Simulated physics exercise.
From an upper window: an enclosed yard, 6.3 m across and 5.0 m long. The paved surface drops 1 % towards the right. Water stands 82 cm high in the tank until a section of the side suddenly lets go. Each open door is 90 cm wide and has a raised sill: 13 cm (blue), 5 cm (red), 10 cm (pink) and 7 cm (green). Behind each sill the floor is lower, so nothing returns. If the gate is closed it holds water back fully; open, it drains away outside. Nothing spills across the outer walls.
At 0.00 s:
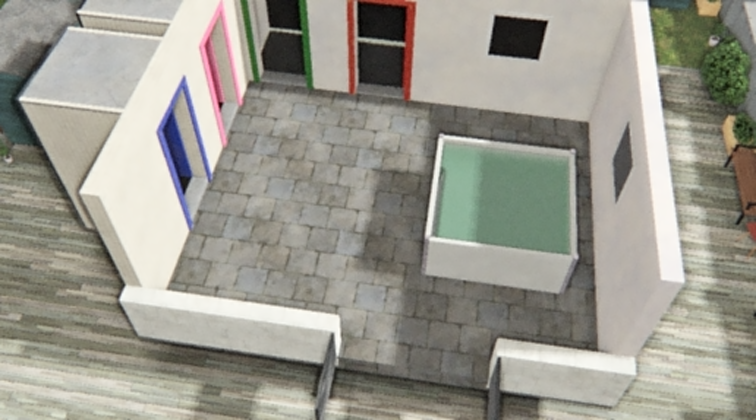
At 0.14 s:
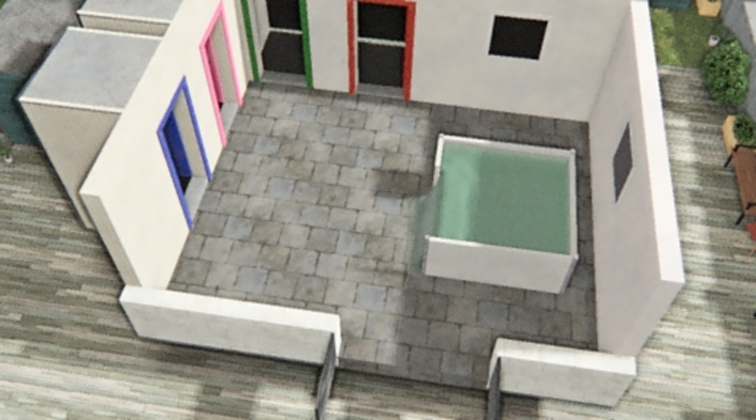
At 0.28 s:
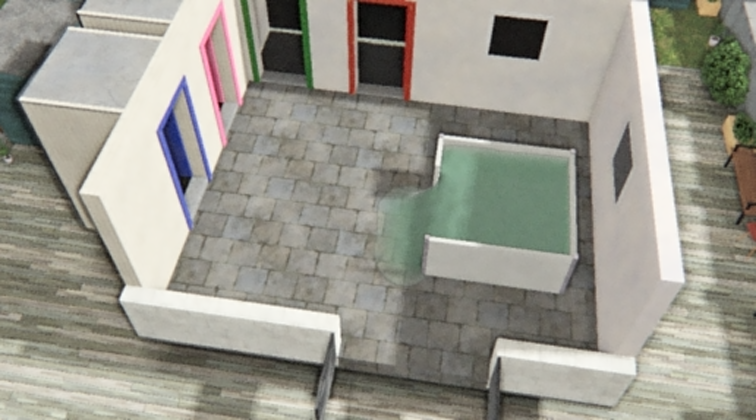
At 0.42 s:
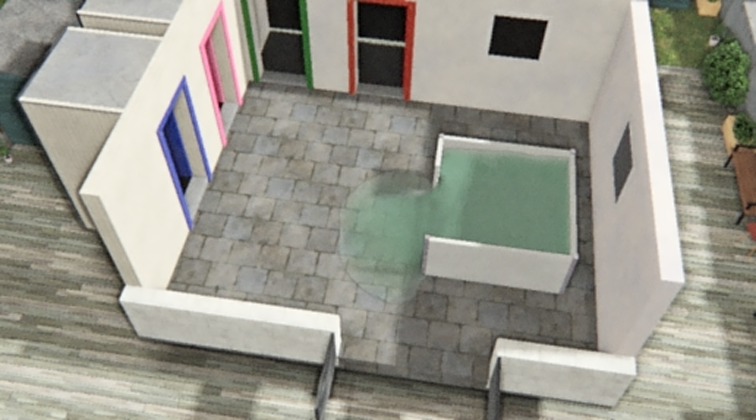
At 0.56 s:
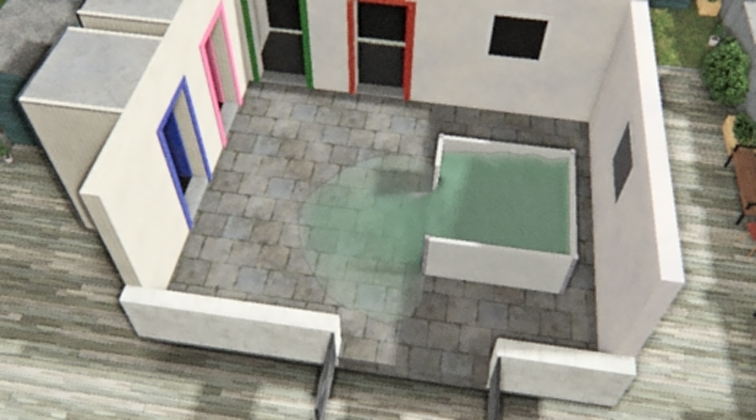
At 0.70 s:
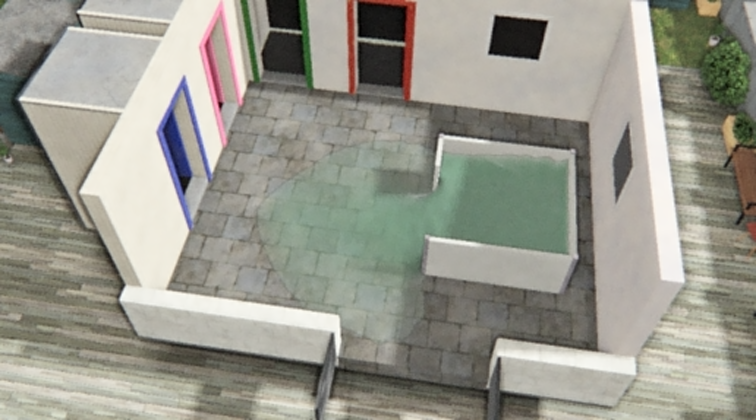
An enclosed yard paved in grey stone is seen from high above, with pale walls and wooden decking outside. Blue and pink doorways line the left wall, green and red ones stand at the back, and a white-walled tank of green water sits on the right. The tank's left side opens and water pours out, spreading leftward across the paving in a widening, thinning sheet, while the view stays still.
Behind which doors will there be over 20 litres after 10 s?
Door by door: At the blue door it passes the limit; at the red door it passes the limit; at the pink door it goes over the limit; at the green door it goes over the limit.
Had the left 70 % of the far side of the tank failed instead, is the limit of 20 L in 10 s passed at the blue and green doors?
Then: Blue not over, green above.
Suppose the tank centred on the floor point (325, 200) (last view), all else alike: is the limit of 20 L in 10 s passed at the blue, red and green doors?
Then: Blue past it, red below, green past it.
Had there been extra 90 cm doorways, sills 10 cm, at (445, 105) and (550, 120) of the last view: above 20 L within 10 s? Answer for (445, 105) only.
There: Under.
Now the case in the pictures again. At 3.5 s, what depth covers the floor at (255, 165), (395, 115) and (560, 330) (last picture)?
About 19, 1 and 0 cm.
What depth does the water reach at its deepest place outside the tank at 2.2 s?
Roughly 48 cm.
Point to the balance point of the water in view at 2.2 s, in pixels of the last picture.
At about (373, 229).
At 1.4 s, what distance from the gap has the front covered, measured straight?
About 4.2 m.
After 1.4 s water covers 55 % of the floor and is deepest (40 cm) near (420, 246); blue door 21 cm at the sill, 36 L in, red door not reached, pink door not reached, green door not reached.
After 2.2 s water covers 55 % of the floor and is deepest (48 cm) near (178, 294); blue door 33 cm at the sill, 130 L in, red door 3 cm at the sill, 0 L in, pink door 20 cm at the sill, 12 L in, green door 8 cm at the sill, 0 L in.
After 3.5 s water covers 60 % of the floor and is deepest (24 cm) near (279, 246); blue door 23 cm at the sill, 235 L in, red door 2 cm at the sill, 0 L in, pink door 15 cm at the sill, 46 L in, green door 17 cm at the sill, 54 L in.
After 6.0 s water covers 85 % of the floor and is deepest (18 cm) near (295, 92); blue door 10 cm at the sill, 257 L in, red door 11 cm at the sill, 12 L in, pink door 12 cm at the sill, 69 L in, green door 19 cm at the sill, 231 L in.
After 10.0 s water covers 95 % of the floor and is deepest (16 cm) near (581, 157); blue door 7 cm at the sill, 258 L in, red door 8 cm at the sill, 65 L in, pink door 7 cm at the sill, 75 L in, green door 8 cm at the sill, 290 L in.
